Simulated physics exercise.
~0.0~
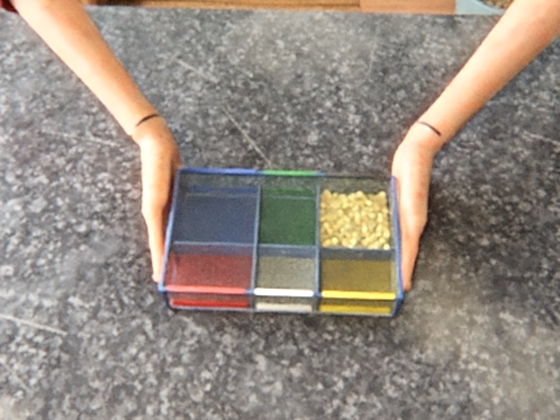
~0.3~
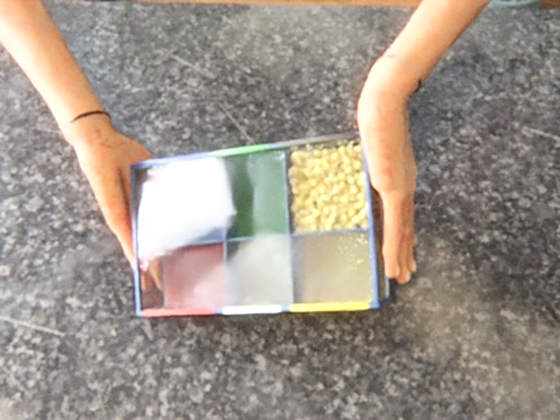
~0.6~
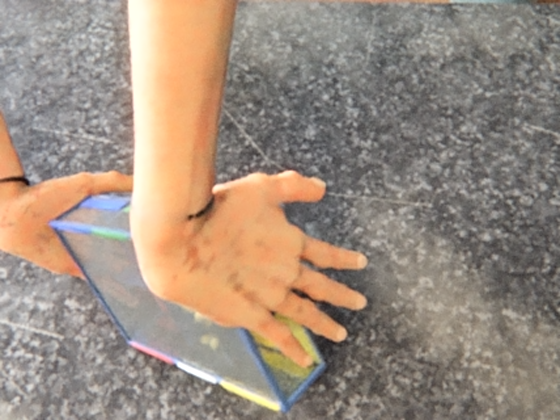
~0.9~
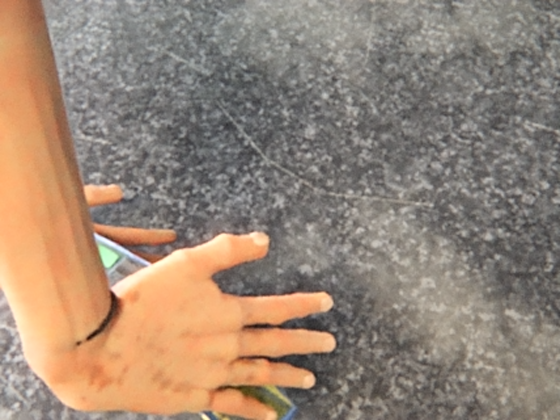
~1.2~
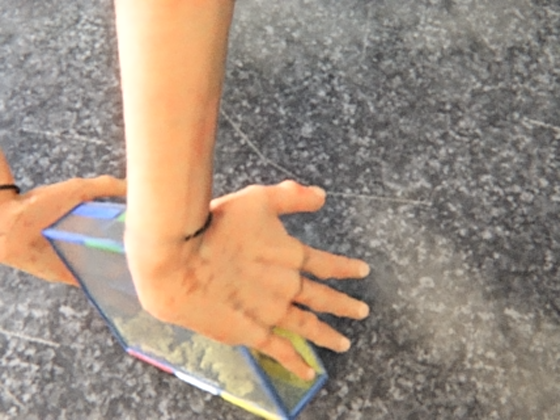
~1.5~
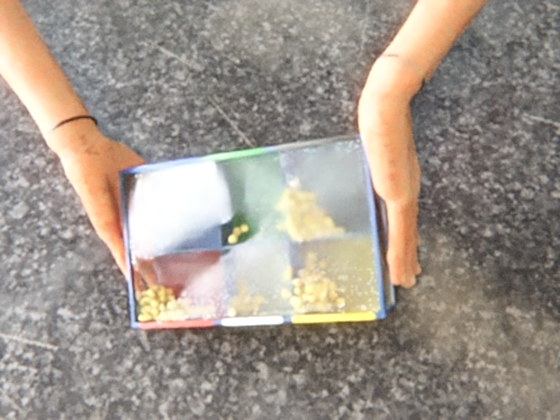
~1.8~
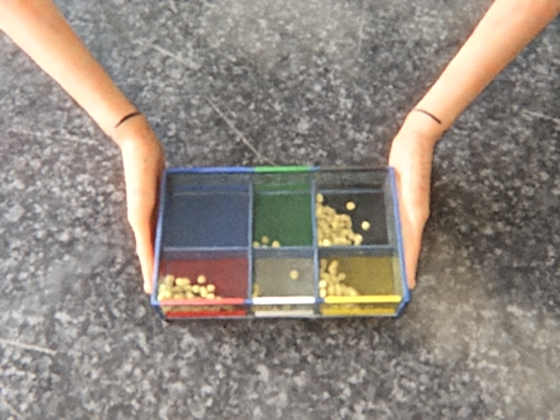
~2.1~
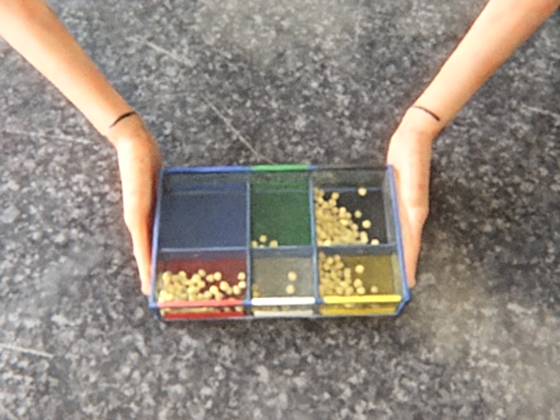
Two hands tip a lidded divided box sideways and back, scattering beans among its compartments.
